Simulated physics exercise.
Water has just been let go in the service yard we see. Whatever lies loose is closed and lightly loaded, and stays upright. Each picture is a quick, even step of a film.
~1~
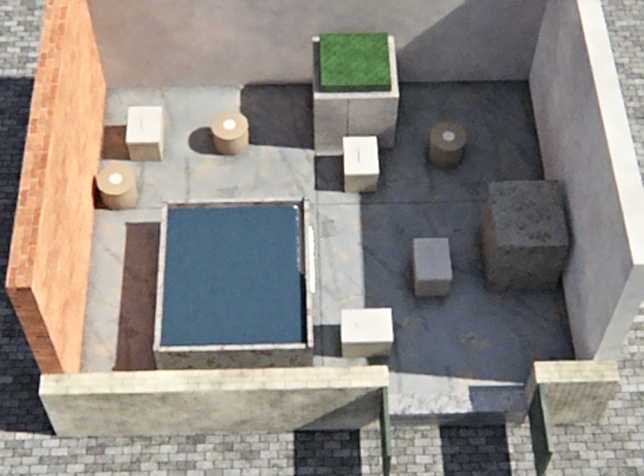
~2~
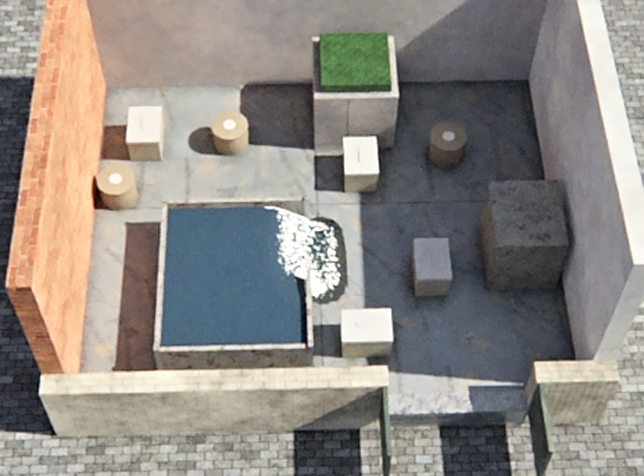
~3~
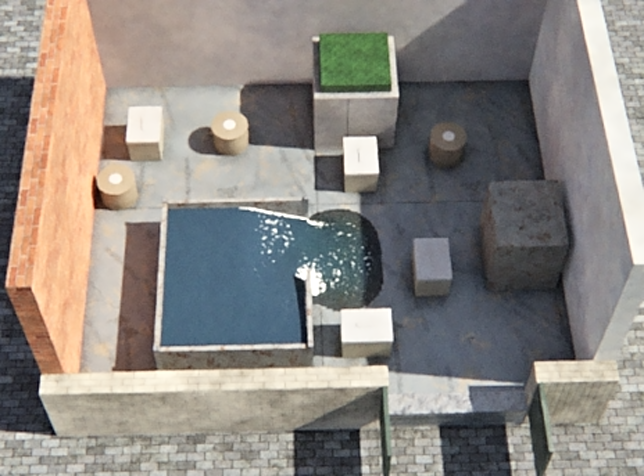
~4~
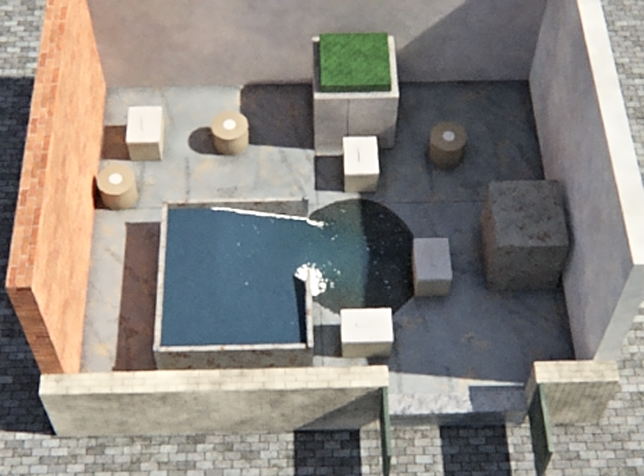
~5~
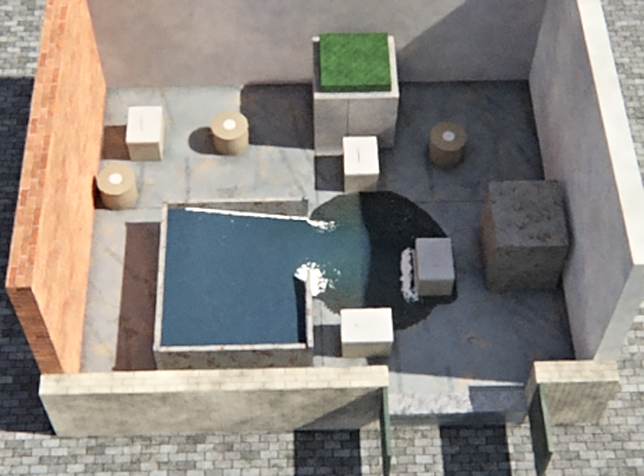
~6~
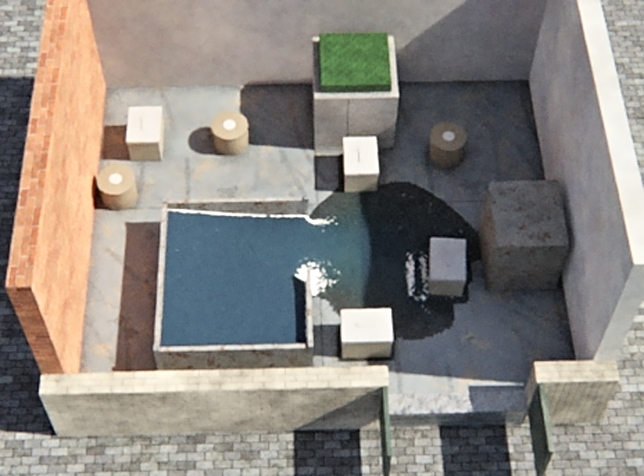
To begin with, dark blue water sits level in a square tank inside a walled yard dotted with pale blocks and round stools. Water then pours through the tank's right side in a white, foamy burst and spreads rightward across the paving, surrounding a small grey block and nudging it slightly right.
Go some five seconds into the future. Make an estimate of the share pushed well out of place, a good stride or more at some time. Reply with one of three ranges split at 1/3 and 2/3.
Under 1/3.
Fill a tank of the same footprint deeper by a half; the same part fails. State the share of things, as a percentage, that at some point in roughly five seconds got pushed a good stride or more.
I'd put it near 30 out of a hundred.
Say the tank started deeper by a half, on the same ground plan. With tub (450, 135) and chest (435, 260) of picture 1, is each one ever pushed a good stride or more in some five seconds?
Going one by one: Beyond that distance, beyond that distance, in that order.
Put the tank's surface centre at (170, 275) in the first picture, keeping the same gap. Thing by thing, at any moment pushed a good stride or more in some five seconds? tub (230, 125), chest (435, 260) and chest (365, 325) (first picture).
First never got that far, then got that far, then never got that far.
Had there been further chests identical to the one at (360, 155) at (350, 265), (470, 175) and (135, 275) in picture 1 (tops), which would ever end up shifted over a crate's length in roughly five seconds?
Outcome per entry: Knocked aside / knocked aside / stays where it is.
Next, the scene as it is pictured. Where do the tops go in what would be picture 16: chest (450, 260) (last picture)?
(487, 299), roughly.
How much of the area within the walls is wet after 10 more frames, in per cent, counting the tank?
Something close to 50 per cent.
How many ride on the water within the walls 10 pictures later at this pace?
That number is 0.
A moment on, 0 of 7 are well off their spots; 0 afloat.
Next, 1 of 7 are well off their spots; 0 afloat.
Later, 1 of 7 are well off their spots; 1 afloat.
In the end, 1 of 7 are well off their spots, and 1 have been at some point; 1 afloat.
